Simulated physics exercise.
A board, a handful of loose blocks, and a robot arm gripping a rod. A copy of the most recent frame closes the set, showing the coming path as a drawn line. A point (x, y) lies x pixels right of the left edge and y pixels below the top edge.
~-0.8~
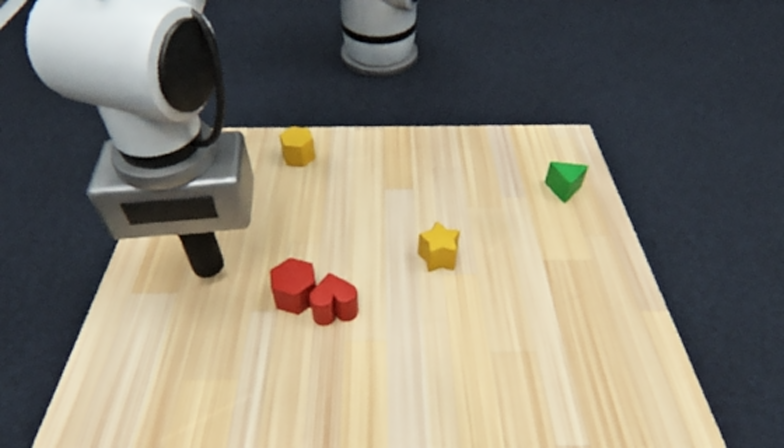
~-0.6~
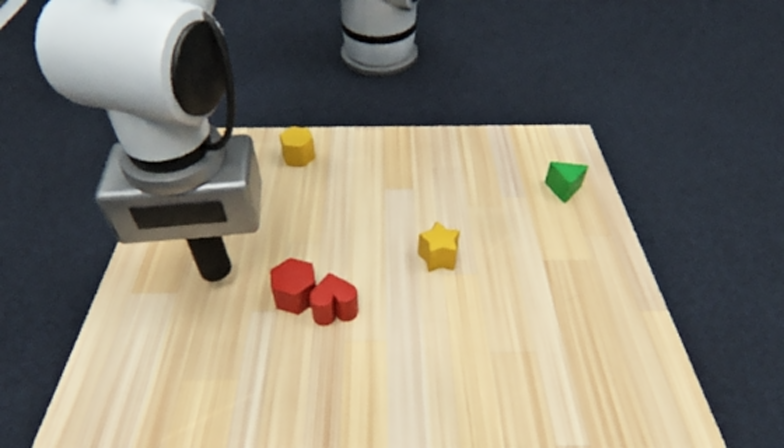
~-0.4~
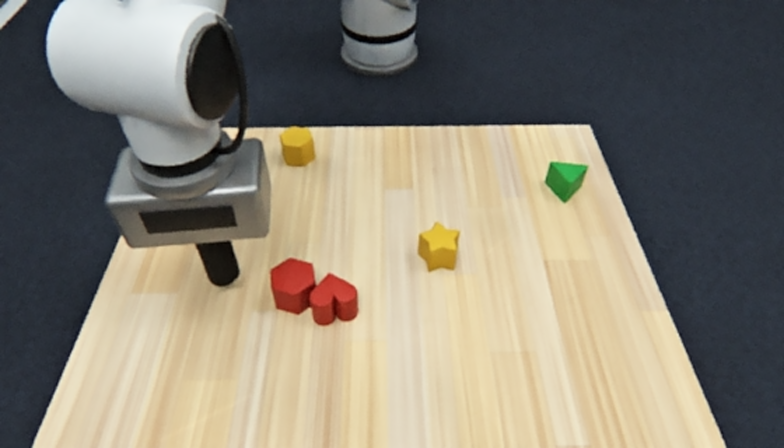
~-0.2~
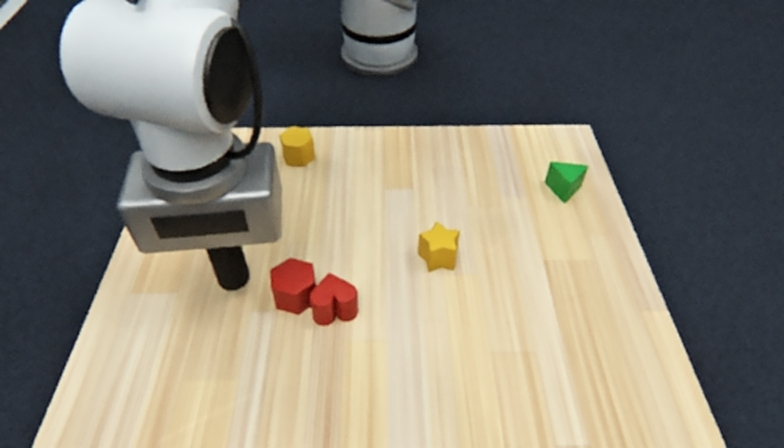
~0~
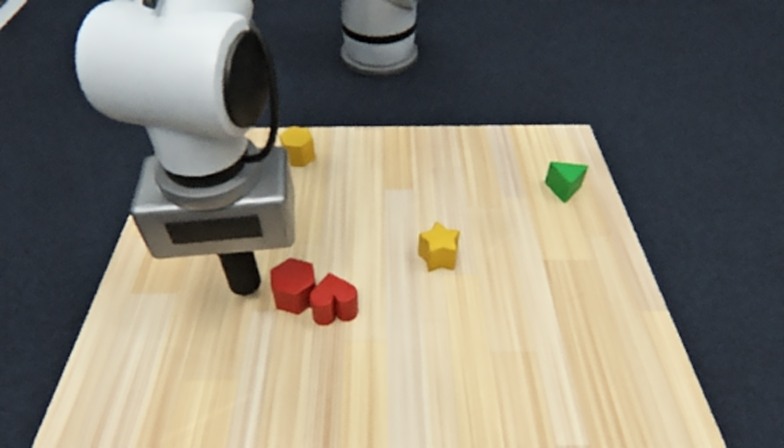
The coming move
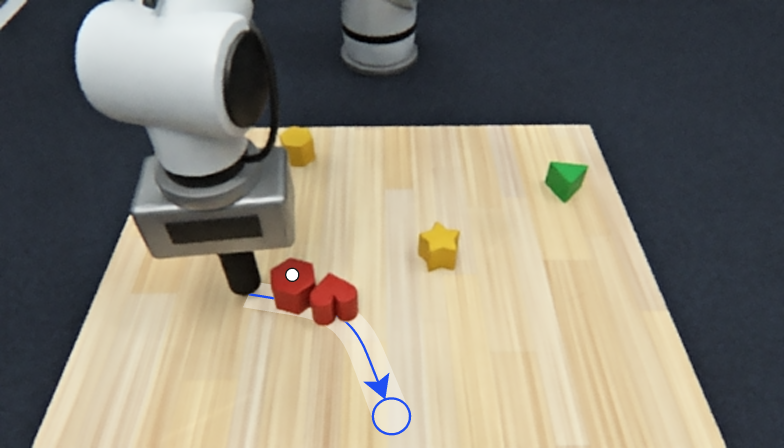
At the start, a robot arm holds a dark rod upright over a wooden board, to the left of a red hexagon and a red heart. The arm then shifts the rod slowly a short way right and slightly nearer the viewer, closing the gap to the hexagon, while all five blocks stay still.
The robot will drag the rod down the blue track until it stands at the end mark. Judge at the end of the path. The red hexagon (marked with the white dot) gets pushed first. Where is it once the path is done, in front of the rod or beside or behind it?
The rod will have lost it.
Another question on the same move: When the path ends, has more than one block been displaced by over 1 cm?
In short: Yes.
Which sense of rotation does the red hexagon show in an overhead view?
Its rotation is counterclockwise.
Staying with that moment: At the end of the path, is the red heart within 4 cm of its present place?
No
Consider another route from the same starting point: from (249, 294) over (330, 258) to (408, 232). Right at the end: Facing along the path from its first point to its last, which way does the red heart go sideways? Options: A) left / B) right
B: Right.
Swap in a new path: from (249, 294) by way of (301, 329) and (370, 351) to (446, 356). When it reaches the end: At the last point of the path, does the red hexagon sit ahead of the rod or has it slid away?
Shed along the way.
Path on the board, from (249, 294) by way of (316, 306) and (364, 348) to (391, 416); the dot is on the red hexagon.
What follows on the original path. One third of the way, rod at (315, 295); red hexagon at (347, 269), turned 15° anticlockwise; red heart at (369, 298), turned 25° clockwise.
Two thirds of the way, rod at (364, 337); red hexagon at (357, 269), turned 40° anticlockwise; red heart at (399, 310), turned 25° anticlockwise.
At the end, rod at (392, 406); red hexagon at (357, 269), turned 40° anticlockwise; red heart at (399, 310), turned 25° anticlockwise.
